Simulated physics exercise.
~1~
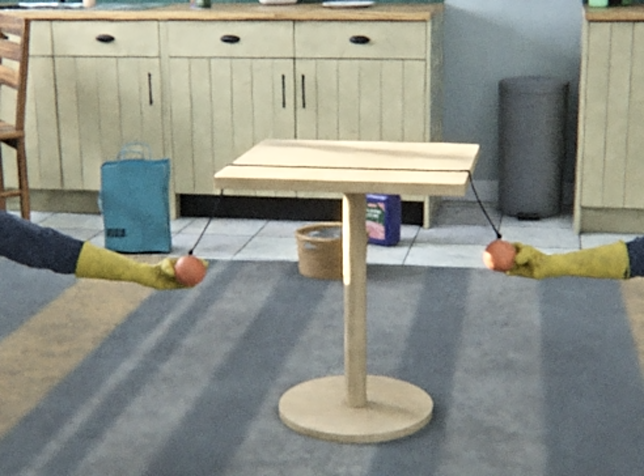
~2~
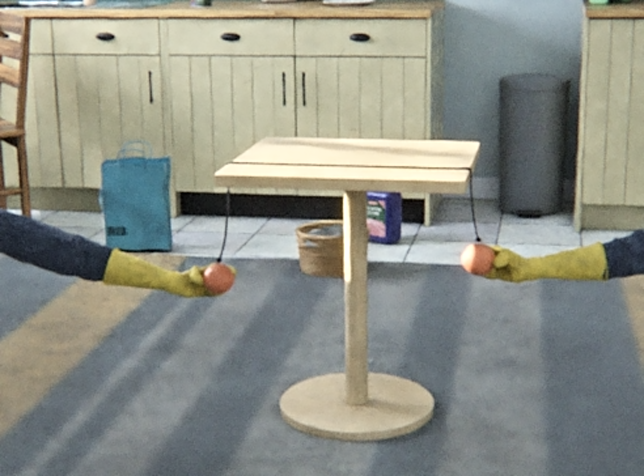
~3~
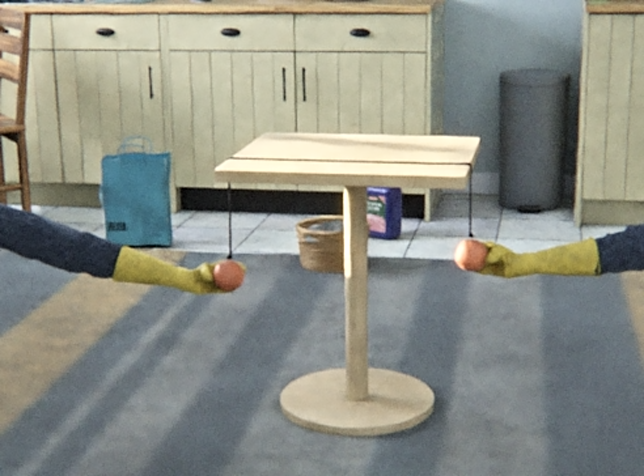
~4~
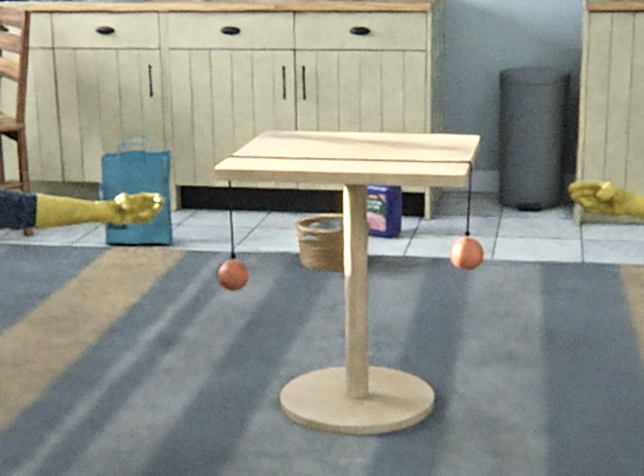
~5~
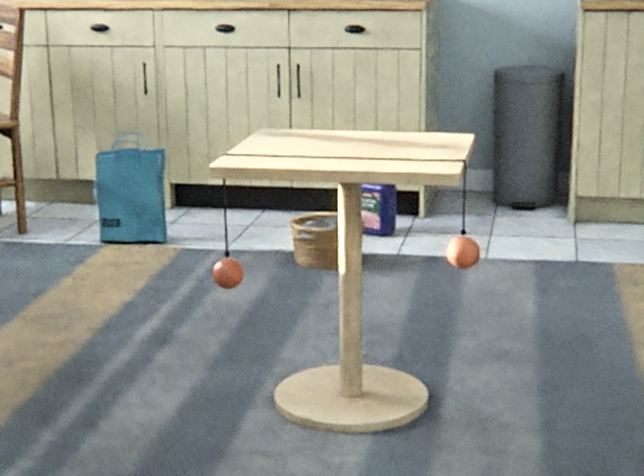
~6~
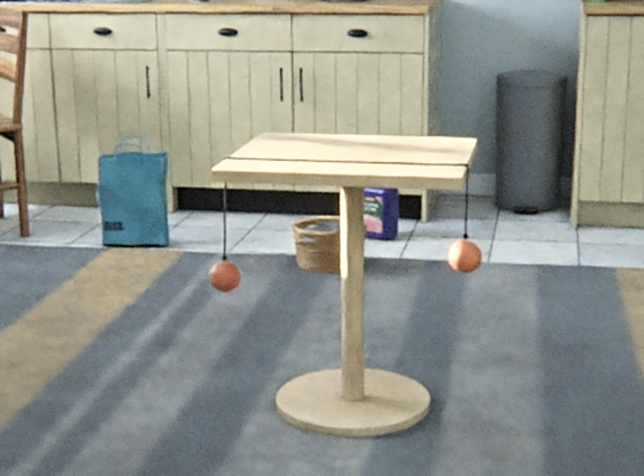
Two oranges hanging either side of a small table stay level after gloved hands release them.
